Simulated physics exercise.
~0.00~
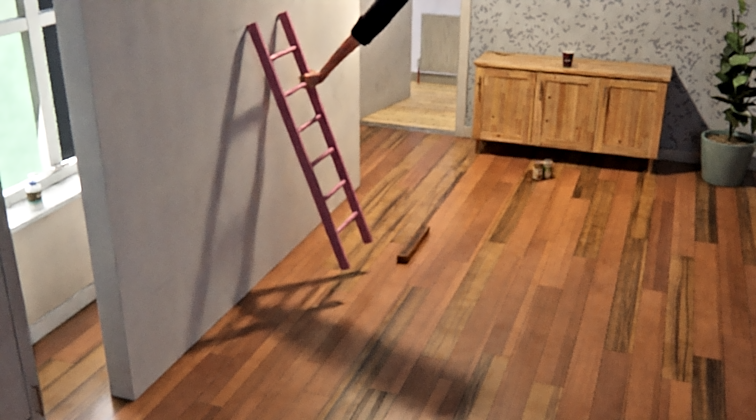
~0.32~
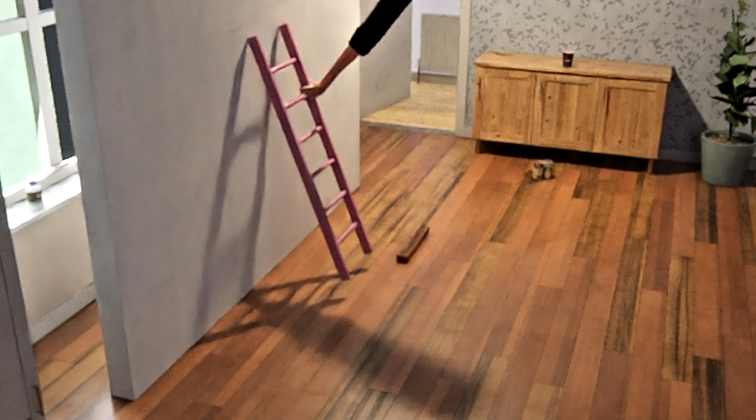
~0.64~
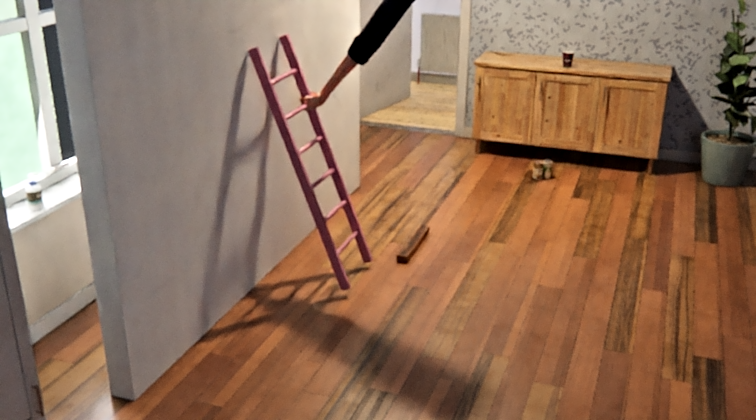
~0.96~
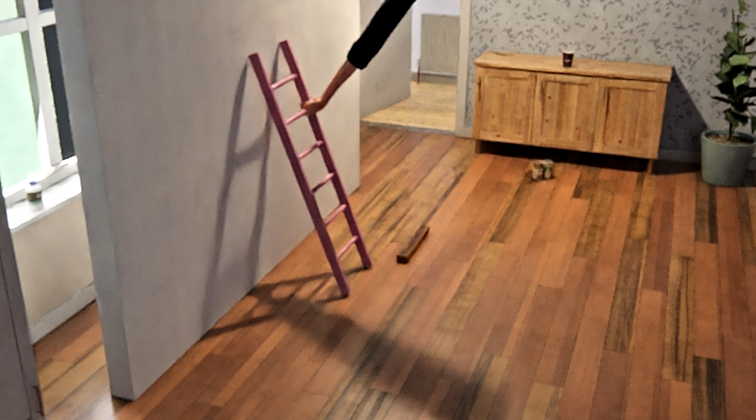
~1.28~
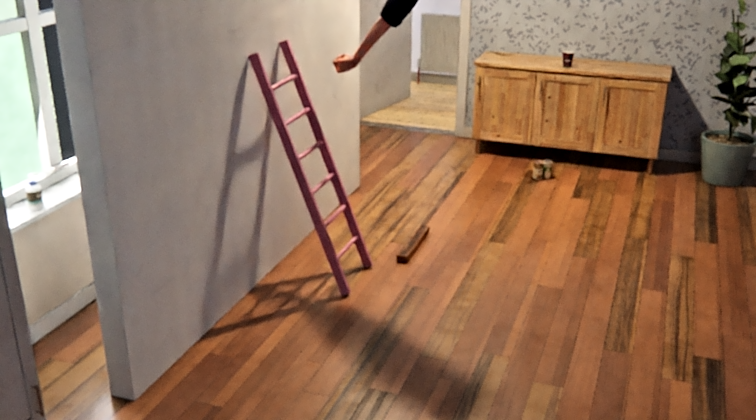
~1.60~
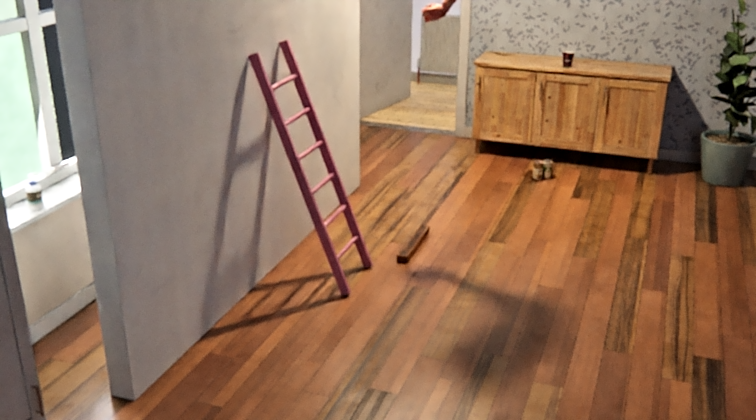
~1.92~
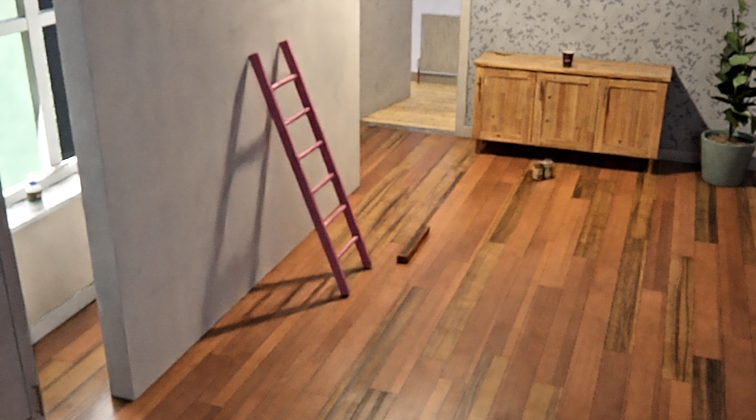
A pink ladder leans against a pale wall on the left of a room with a wooden floor, seen from above by a still camera. A window is at the far left, a wooden cabinet with a dark cup on top stands at the back beside a green potted plant, and a brown strip of wood lies near the ladder's foot. A dark-sleeved arm reaches in and holds the ladder as it shifts slightly downward. The hand then lets go and withdraws out of view. The ladder stays leaning, motionless.
